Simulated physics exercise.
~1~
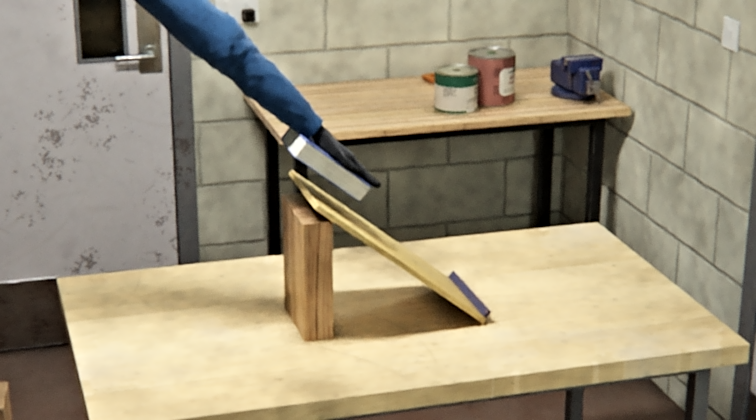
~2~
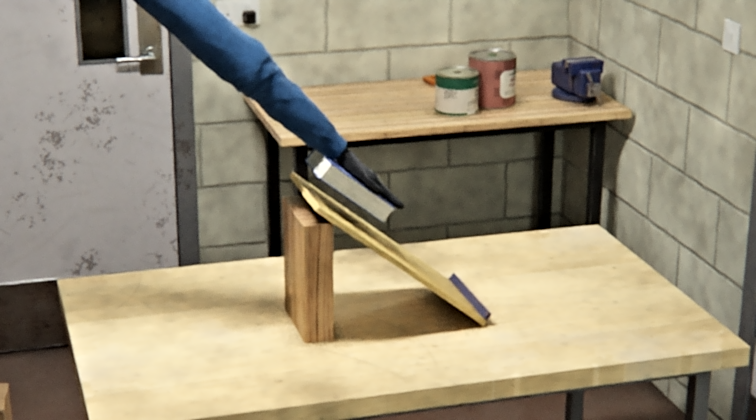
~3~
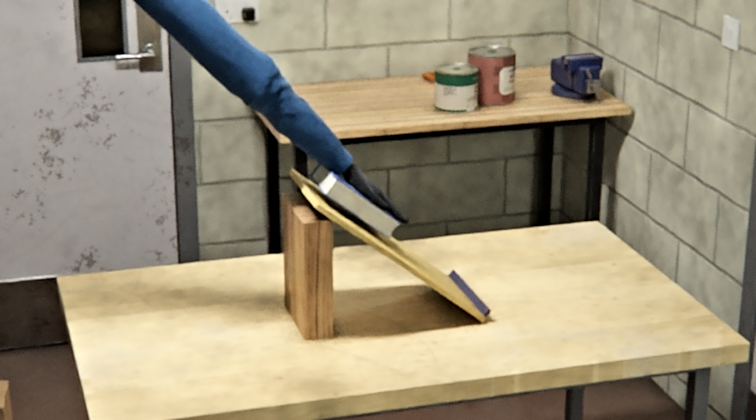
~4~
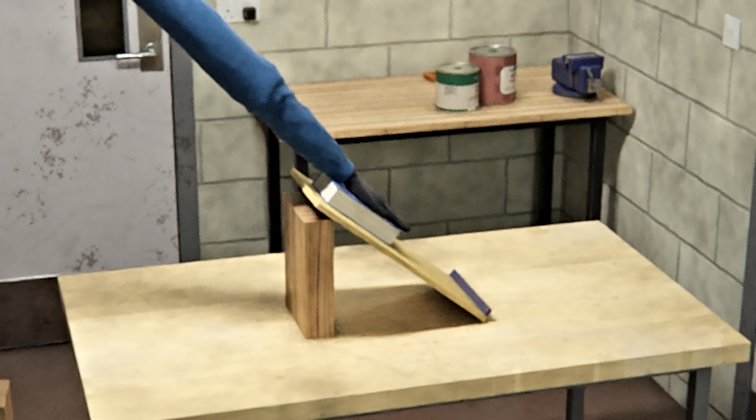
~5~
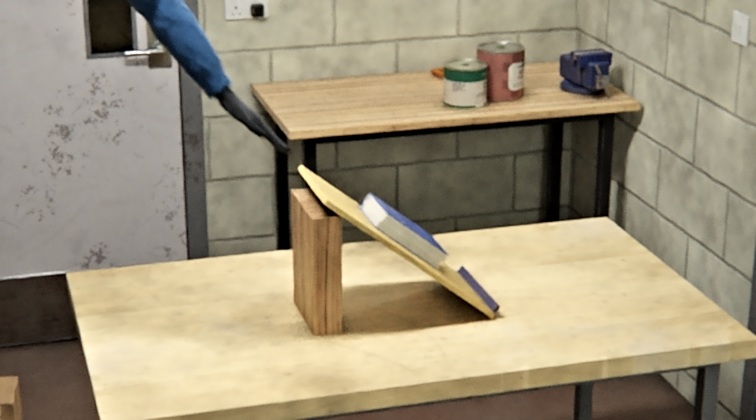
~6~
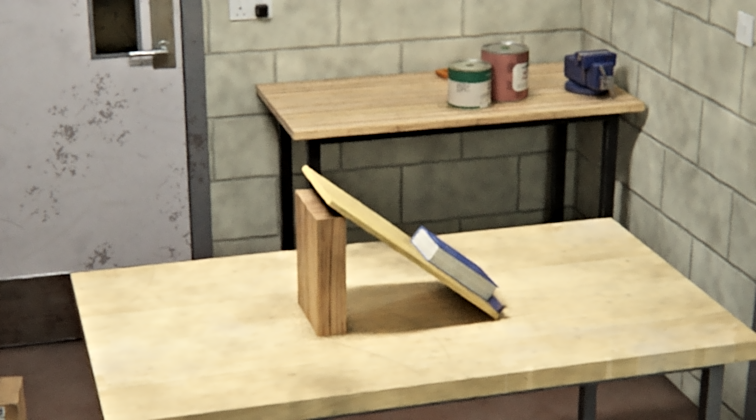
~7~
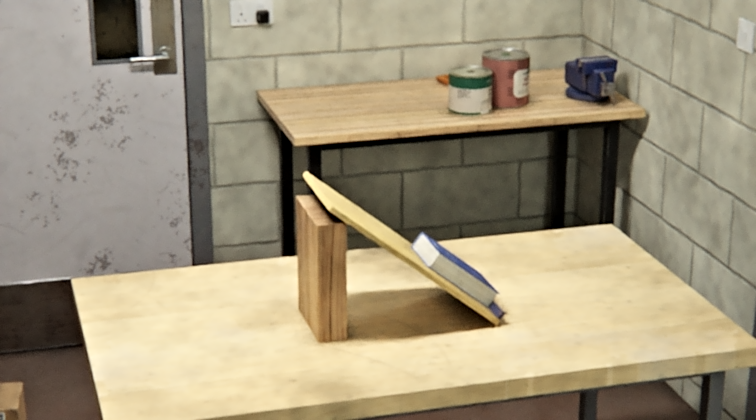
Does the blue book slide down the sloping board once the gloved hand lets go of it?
Yes, the blue book slides down the board after the hand releases it. It ends up near the lower end of the slope.
